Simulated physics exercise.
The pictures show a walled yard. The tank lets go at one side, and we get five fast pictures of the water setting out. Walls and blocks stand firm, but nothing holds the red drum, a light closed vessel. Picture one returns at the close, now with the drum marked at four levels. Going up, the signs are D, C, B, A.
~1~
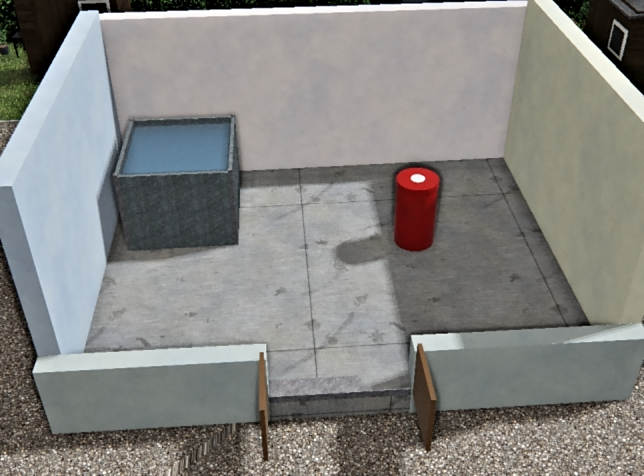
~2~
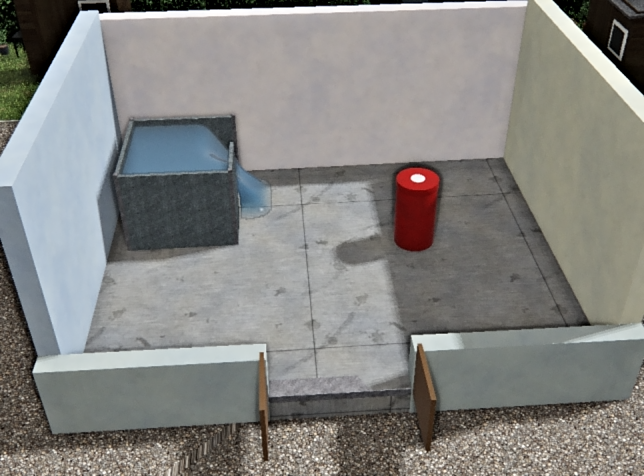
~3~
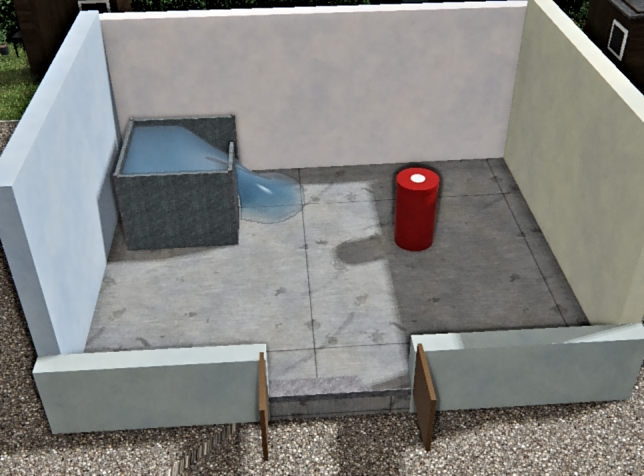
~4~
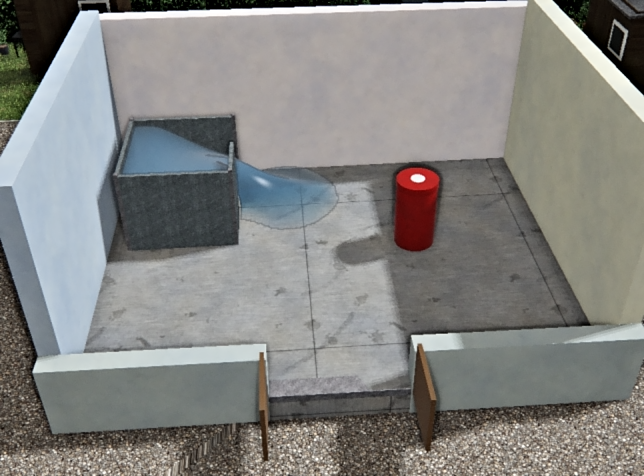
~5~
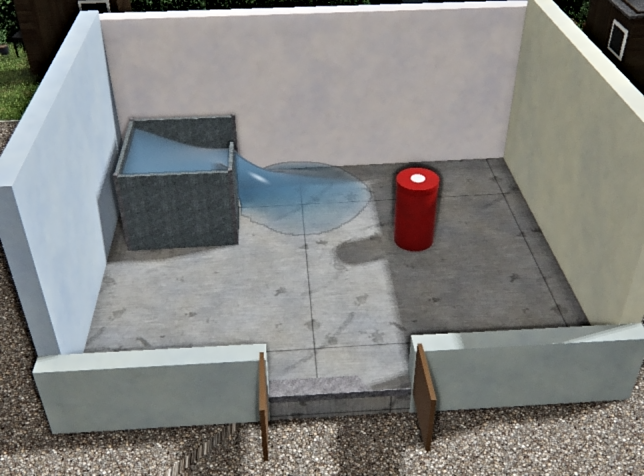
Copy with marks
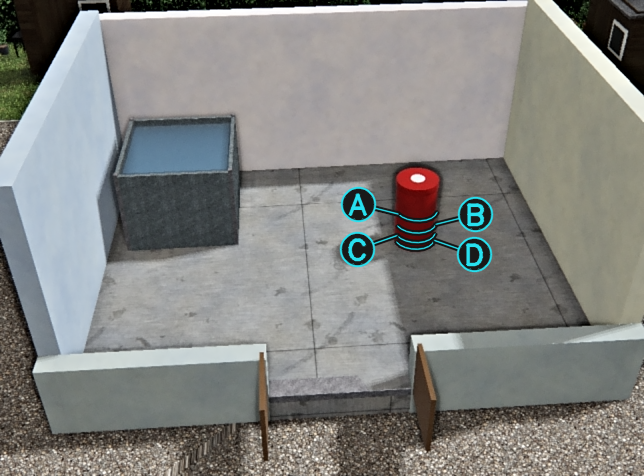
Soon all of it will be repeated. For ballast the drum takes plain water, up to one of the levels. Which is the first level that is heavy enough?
B will do.
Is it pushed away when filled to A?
No, that is safe.
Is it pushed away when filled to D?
Yes.
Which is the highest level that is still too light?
It is C.
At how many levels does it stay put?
Two of them.
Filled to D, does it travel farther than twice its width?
Yes, it does.
On the marked copy, A at (420, 220); B at (419, 233); C at (418, 242); D at (417, 249); from the bottom up D, C, B, A.
With A, it does not move.
With B, it does not move.
With C, it is pushed about its own width away.
With D, it is pushed about 6 times its own width away.
